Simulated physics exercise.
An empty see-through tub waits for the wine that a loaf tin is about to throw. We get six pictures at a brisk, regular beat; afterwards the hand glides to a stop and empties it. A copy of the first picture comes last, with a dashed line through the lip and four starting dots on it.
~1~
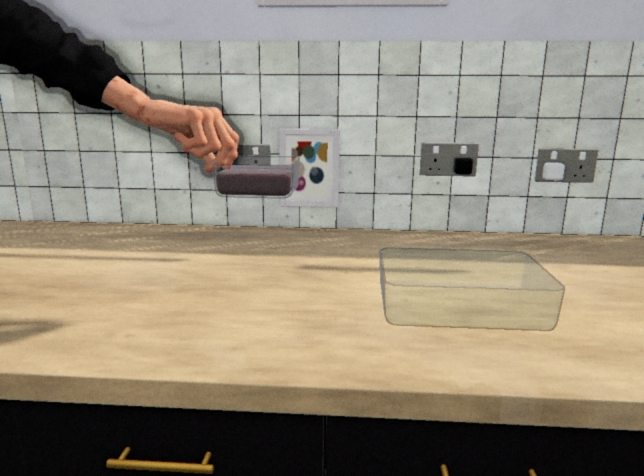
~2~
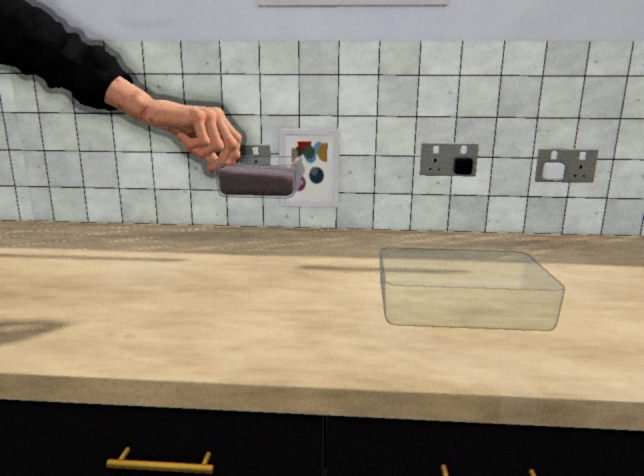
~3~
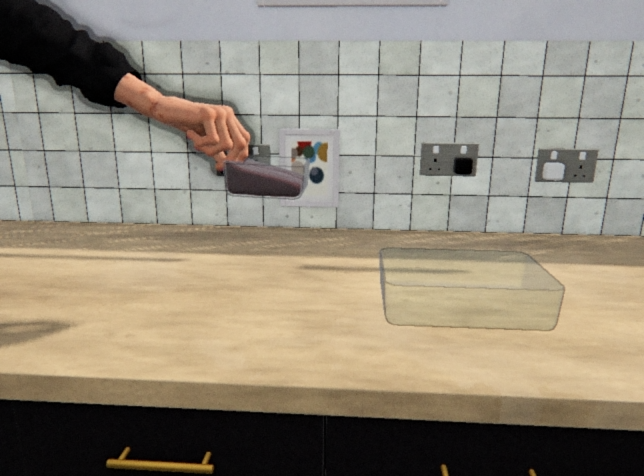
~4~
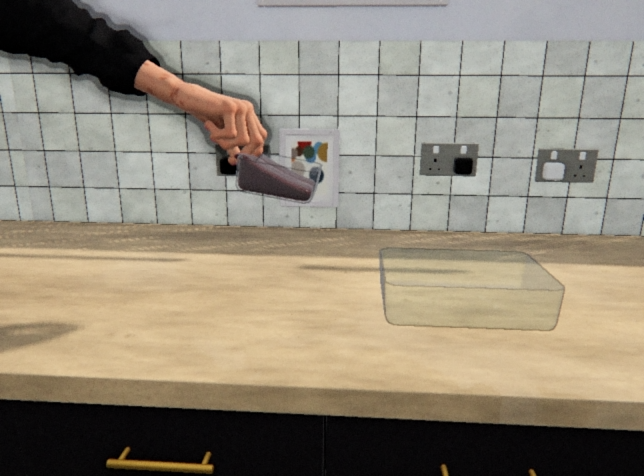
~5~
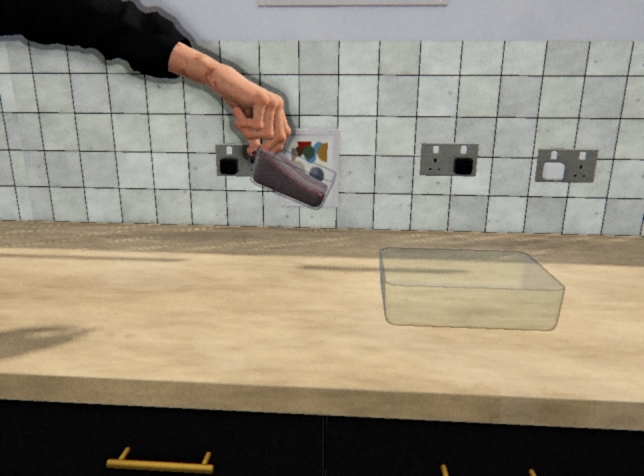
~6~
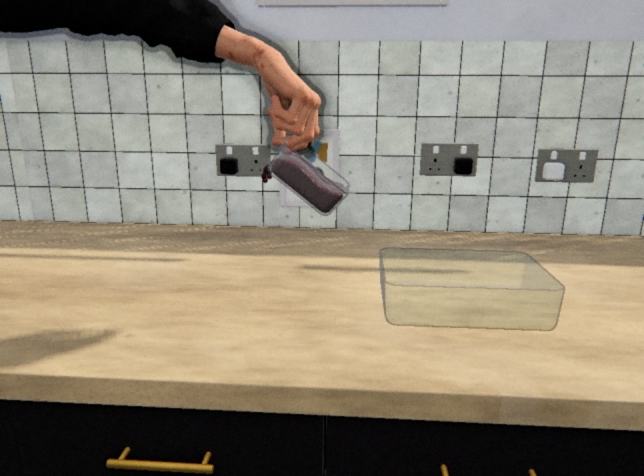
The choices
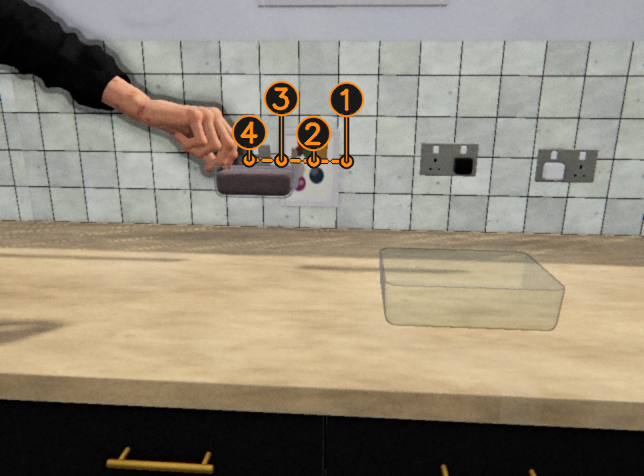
To begin with, a hand holds a small container of dark reddish liquid upright above a counter, left of an empty see-through tub. The hand carries it a short way right, then tilts its right end steadily downward as a little liquid shows past the rim at its left end, the tub still empty.
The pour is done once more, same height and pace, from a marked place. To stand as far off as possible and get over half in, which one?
Go for 4.
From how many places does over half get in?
All of them.
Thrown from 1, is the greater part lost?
No.
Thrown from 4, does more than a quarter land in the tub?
Yes, it does.
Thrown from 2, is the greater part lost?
No.
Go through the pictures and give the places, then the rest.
Upright, lip at (295, 160); tub from (384, 322) to (555, 329); nothing has left yet, in the first picture.
Upright, lip at (297, 160); nothing has left yet, in the second picture.
Upright, lip at (305, 162); nothing has left yet, in the third picture.
Tipped about 10°, lip at (319, 167); wine is over the rim, down to (253, 155), in the fourth picture.
Tipped about 22°, lip at (334, 176); wine is over the rim, down to (257, 162), in the fifth picture.
Tipped about 38°, lip at (348, 187); wine is over the rim, down to (268, 180), in the sixth picture.
In orange, 1 at (346, 161); 2 at (313, 161); 3 at (281, 160); 4 at (249, 160).
If 1 is chosen, about 74 % lands in the tub, 6 % falls short and 19 % goes beside or beyond.
If 2 is chosen, about 76 % lands in the tub, 4 % falls short and 20 % goes beside or beyond.
If 3 is chosen, about 76 % lands in the tub, 11 % falls short and 13 % goes beside or beyond.
If 4 is chosen, about 71 % lands in the tub, 20 % falls short and 9 % goes beside or beyond.
